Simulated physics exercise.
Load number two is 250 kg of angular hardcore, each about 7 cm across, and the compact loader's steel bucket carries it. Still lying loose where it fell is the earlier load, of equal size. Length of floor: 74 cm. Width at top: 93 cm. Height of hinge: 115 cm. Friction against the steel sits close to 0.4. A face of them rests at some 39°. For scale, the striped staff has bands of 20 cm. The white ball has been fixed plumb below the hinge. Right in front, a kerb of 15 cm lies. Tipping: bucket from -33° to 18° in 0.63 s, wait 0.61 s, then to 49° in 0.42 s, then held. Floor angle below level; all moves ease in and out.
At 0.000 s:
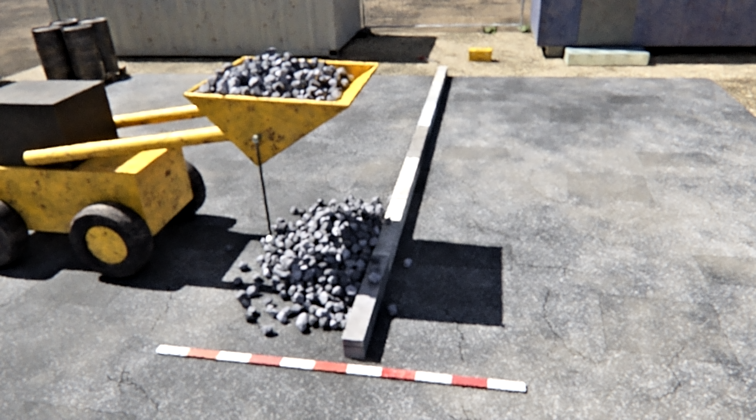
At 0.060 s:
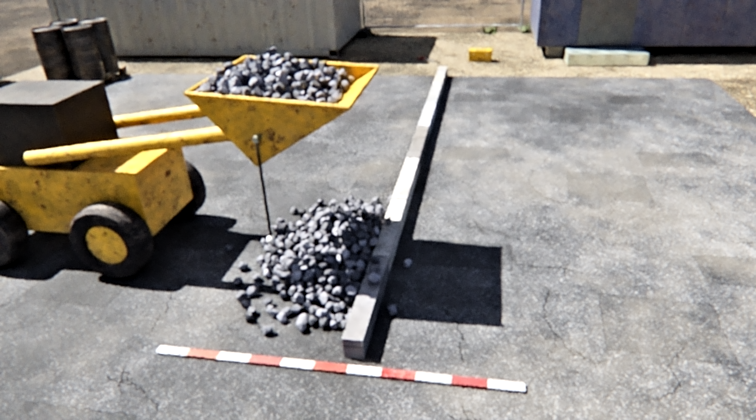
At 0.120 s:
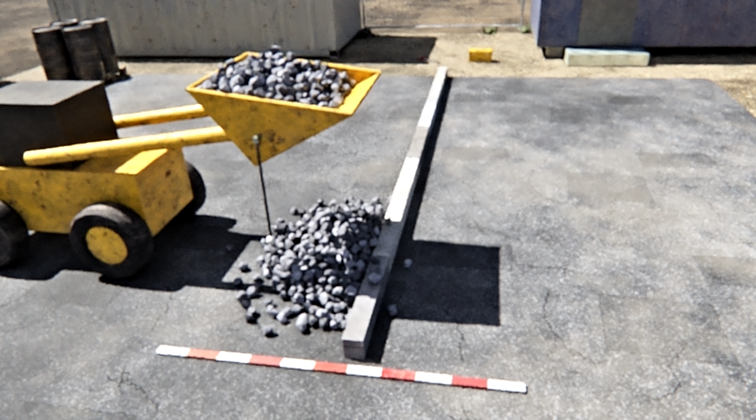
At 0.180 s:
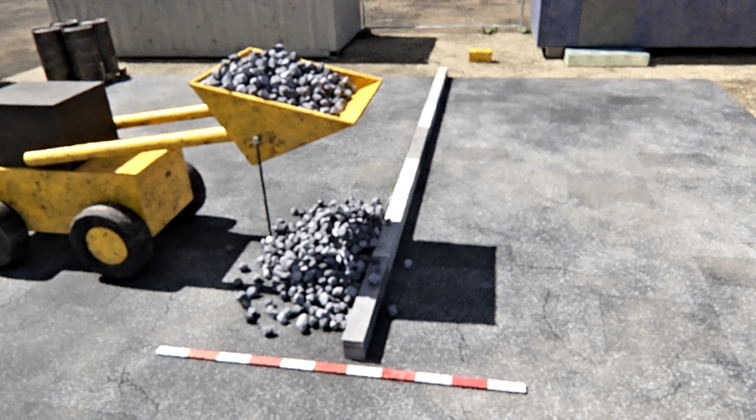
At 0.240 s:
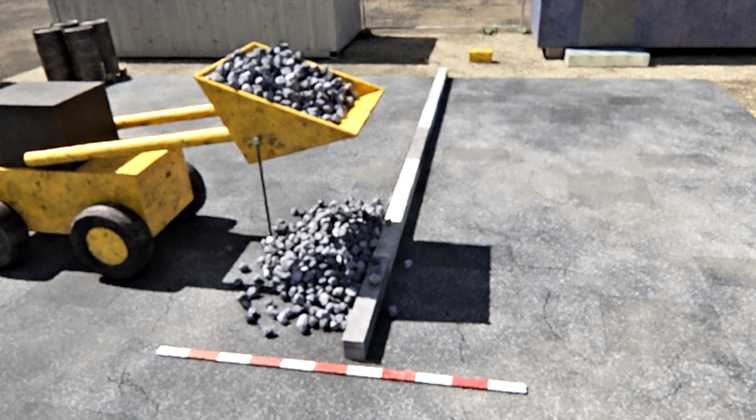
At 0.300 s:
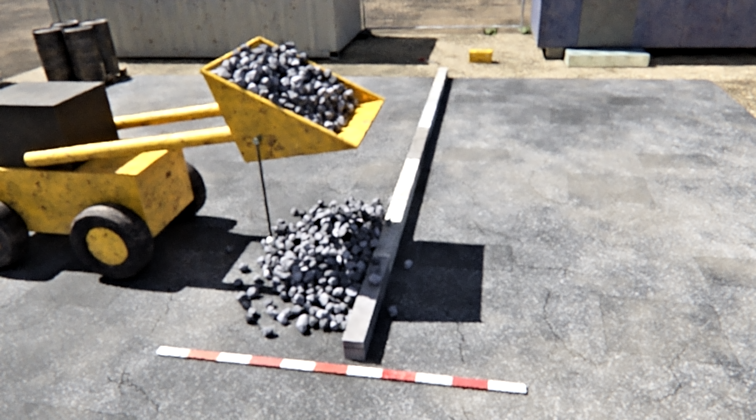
A sunlit, cracked asphalt yard with containers along its far side is seen from a raised, fixed viewpoint. A yellow loader at left holds a bucket of grey stones above a loose grey pile, which rests against a long pale kerb behind a red-and-white staff. The bucket tilts gradually to the right, its back edge rising and its lip lowering, and the stones inside move with it while the pile stays still.
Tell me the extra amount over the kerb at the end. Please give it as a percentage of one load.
55 per cent.
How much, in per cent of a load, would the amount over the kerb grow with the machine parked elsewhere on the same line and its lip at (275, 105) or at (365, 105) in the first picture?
The first would add around 5 per cent, the second around 75 per cent.
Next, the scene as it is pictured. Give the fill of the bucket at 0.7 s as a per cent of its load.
Around 100 per cent of the load is still inside.
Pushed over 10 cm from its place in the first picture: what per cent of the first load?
Around 0 in a hundred.
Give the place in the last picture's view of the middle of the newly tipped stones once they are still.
Roughly at pixel (398, 249).
After 0.5 s the floor is at 10°; in per cent of one load, 100 in the bucket, 100 on this side of the kerb; the foremost stones are at (383, 259).
After 0.7 s the floor is at 18°; in per cent of one load, 99 in the bucket, 101 on this side of the kerb; the foremost stones are at (383, 259).
After 2.1 s the floor is at 49°; in per cent of one load, 0 in the bucket, 155 on this side of the kerb, 46 over the kerb; the foremost stones are at (499, 272).
After 4.6 s the floor is at 49°; in per cent of one load, 0 in the bucket, 145 on this side of the kerb, 56 over the kerb; the foremost stones are at (504, 273). Net gain over the kerb, 55.
